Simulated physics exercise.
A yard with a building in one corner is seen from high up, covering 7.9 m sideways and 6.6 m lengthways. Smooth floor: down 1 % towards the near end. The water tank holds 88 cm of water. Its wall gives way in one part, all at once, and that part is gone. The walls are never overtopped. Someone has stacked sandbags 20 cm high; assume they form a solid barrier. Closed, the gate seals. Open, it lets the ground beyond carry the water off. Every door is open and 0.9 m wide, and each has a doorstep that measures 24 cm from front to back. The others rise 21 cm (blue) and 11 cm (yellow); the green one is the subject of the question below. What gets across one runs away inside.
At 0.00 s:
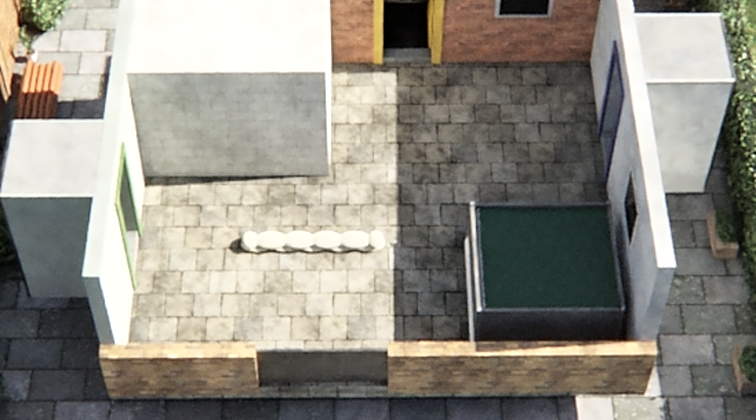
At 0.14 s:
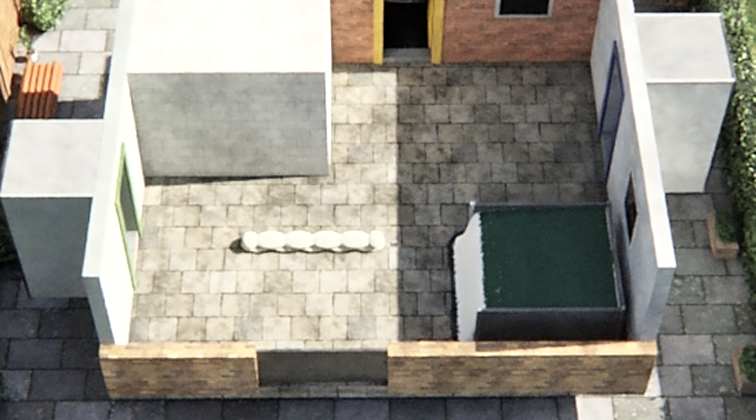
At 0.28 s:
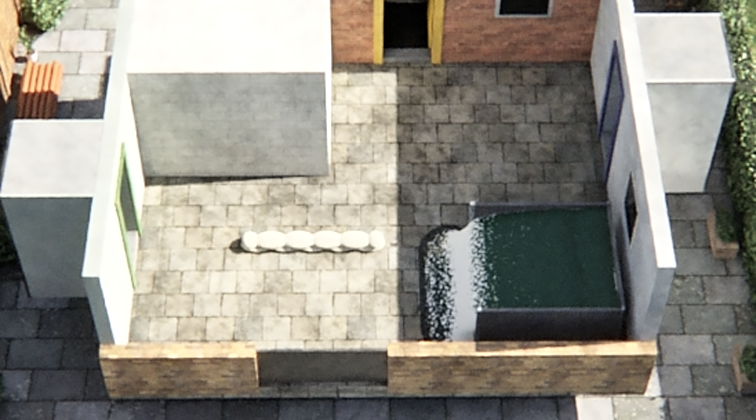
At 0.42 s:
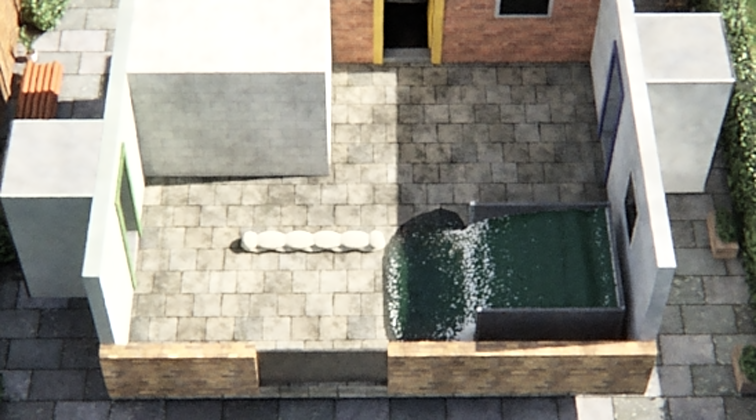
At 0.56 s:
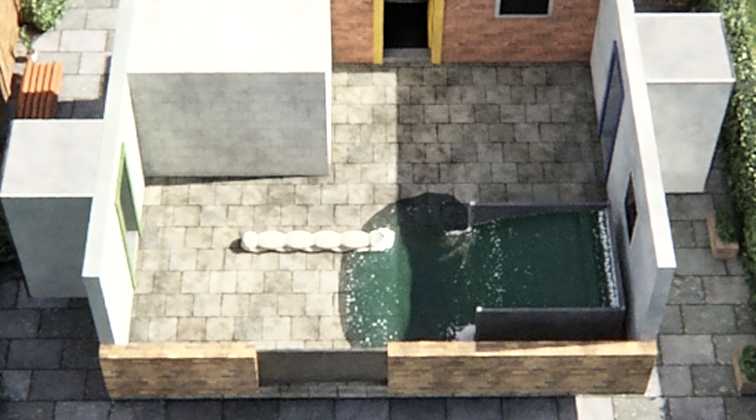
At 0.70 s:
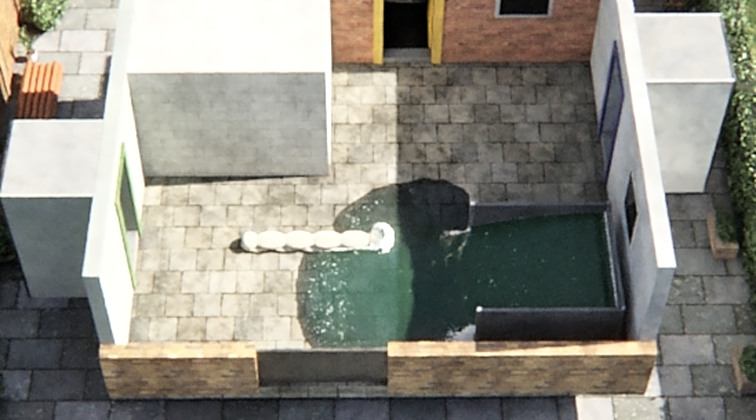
Green water bursts from the tank's left side and spreads leftward across the paved yard.
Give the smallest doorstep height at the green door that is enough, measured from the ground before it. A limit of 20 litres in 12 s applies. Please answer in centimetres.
Roughly 32 cm.
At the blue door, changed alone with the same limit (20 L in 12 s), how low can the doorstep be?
Blue: 13.0 cm.
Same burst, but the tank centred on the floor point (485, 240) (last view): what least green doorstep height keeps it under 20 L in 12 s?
At least some 27 centimetres tall.
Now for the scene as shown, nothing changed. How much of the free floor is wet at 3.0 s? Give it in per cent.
Roughly 60 percent of the floor is wet.
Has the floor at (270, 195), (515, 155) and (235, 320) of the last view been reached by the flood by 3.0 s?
One after another they are soaked, bone dry, then soaked.
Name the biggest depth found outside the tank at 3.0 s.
Roughly 50 cm.
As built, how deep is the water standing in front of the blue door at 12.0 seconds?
Some 9.0 cm.
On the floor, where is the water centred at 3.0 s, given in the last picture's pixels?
About (315, 288).
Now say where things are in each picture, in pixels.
The first frame shows the water tank at (545, 258) is whole and still, 88 cm deep; the green door at (129, 223) is dry.
In the second frame, the front is at (459, 343), 0.3 m from the gap at (475, 278); 0.5 m2 of floor is wet, 88 cm left at the back.
In the third frame, the front is at (428, 336), 0.8 m from the gap at (475, 280); 1.7 m2 of floor is wet, 88 cm left at the back.
In the fourth frame, the gap is at (475, 282), the front 1.4 m out at (390, 330); the back of the water tank holds 84 cm.
In the fifth frame, the gap is at (475, 282), the front 2.1 m out at (345, 321); the back of the water tank holds 75 cm.
In the sixth frame, water pours out at (475, 283) and has run 2.7 m, to (304, 318); about 10 cm deep outside, 76 cm at the back; the green door at (129, 223), 5.6 m from the gap, is still 2.8 m from the nearest water.
After 1.4 s water covers 45 % of the floor, deepest (35 cm) near (469, 323); 12 cm at the green door, 0 litres in over its 20 cm doorstep.
After 3.0 s water covers 60 % of the floor, deepest (50 cm) near (125, 374); 34 cm at the green door, 92 litres in over its 20 cm doorstep.
After 12.0 s water covers 95 % of the floor, deepest (20 cm) near (622, 371); 8 cm at the green door, 142 litres in over its 20 cm doorstep.
At the green door as built, the water arrived by 1.4 s and peaked near 35 cm at 2.8 s.
With a doorstep of 27.5 cm, 45 litres would have come in within the 12 s; with 37 cm, 4 litres. So under 20 litres takes about 32 cm.
